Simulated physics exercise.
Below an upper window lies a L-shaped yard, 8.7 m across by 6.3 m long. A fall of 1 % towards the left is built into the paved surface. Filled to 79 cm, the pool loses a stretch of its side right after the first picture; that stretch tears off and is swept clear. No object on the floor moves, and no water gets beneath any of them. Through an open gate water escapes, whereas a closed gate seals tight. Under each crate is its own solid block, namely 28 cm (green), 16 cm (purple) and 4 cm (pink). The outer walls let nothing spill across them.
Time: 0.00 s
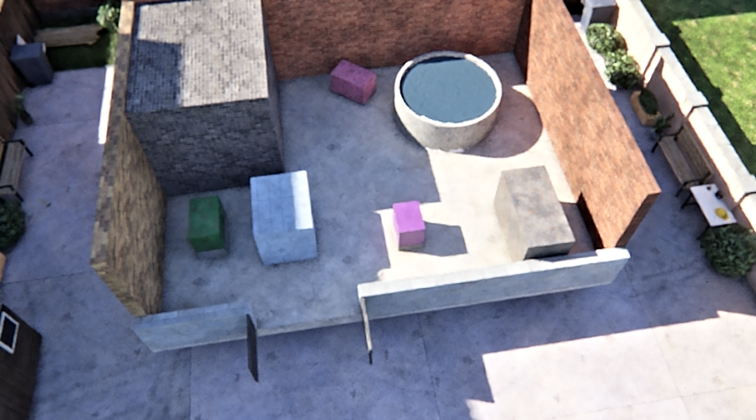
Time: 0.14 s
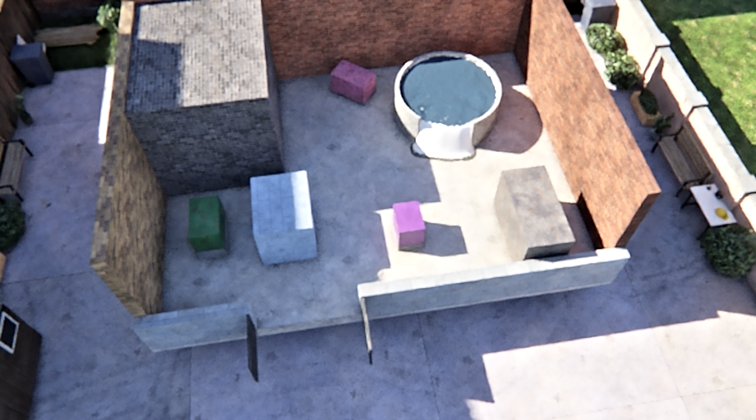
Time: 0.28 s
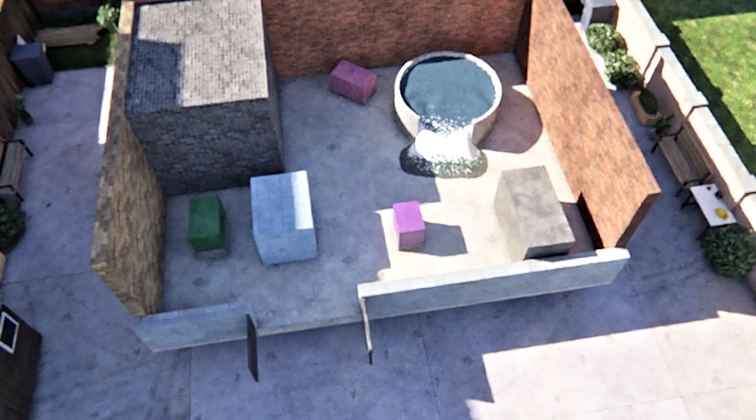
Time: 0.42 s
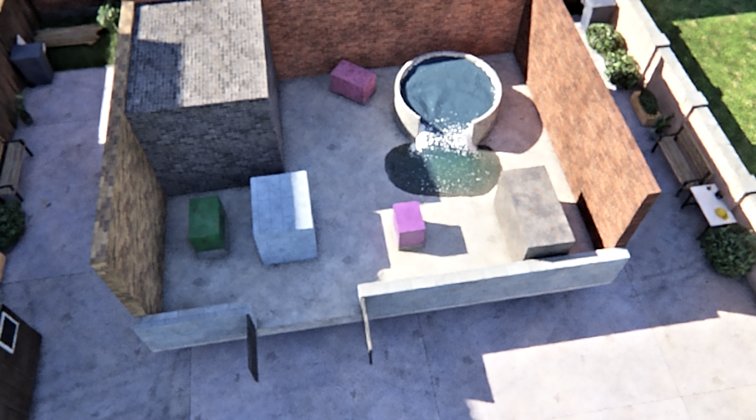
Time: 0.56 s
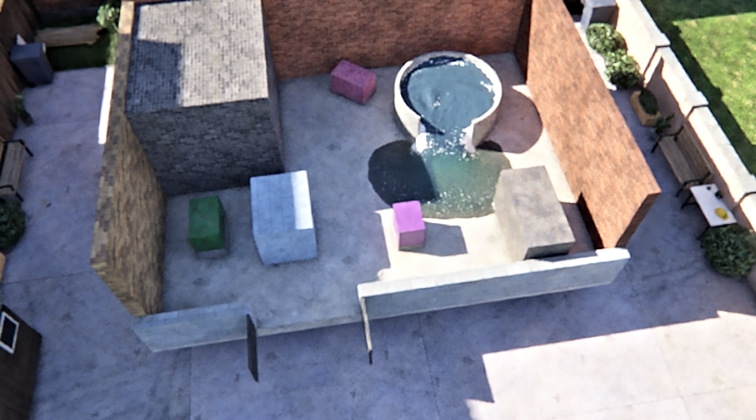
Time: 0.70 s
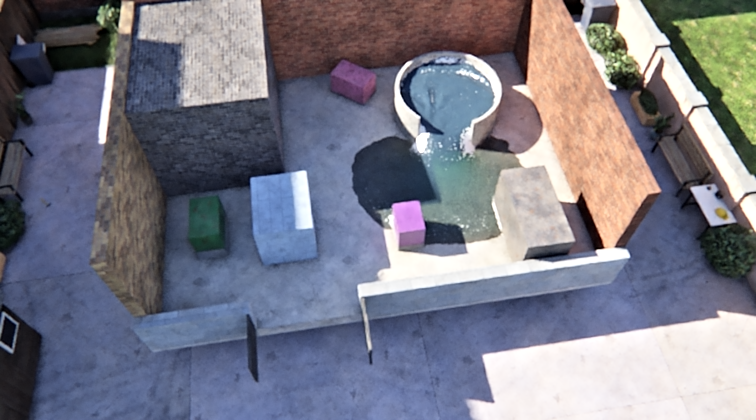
The clip opens on a walled yard seen from above, with still water in a round pool and several blocks standing on the paving. The pool's near side gives way and water gushes out, foaming, then spreads forward and sideways in a widening dark sheet around the small pink block, which stays put.
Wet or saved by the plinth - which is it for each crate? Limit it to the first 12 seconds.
Green crate - saved. Purple crate - wet. Pink crate - wet.
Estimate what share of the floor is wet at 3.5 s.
I'd say around 60 %.
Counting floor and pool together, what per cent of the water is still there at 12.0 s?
Close to 80 in a hundred remains.
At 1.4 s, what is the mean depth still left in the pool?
I'd put the average depth near 49 cm.
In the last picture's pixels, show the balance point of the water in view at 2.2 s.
About (441, 172).
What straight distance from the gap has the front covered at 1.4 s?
Roughly 4.4 m.
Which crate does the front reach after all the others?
That would be the pink one.
After 1.4 s water covers 30 % of the floor and is deepest (42 cm) near (441, 289); green plinth not reached, purple plinth reached, pink plinth not reached.
After 2.2 s water covers 40 % of the floor and is deepest (42 cm) near (441, 289); green plinth not reached, purple plinth reached, pink plinth not reached.
After 3.5 s water covers 60 % of the floor and is deepest (30 cm) near (426, 228); green plinth reached, purple plinth reached, pink plinth not reached.
After 7.0 s water covers 90 % of the floor and is deepest (18 cm) near (168, 201); green plinth reached, purple plinth reached, pink plinth reached.
After 12.0 s water covers 100 % of the floor and is deepest (15 cm) near (167, 207); highest at the green plinth 12 cm, highest at the purple plinth 33 cm, highest at the pink plinth 11 cm.
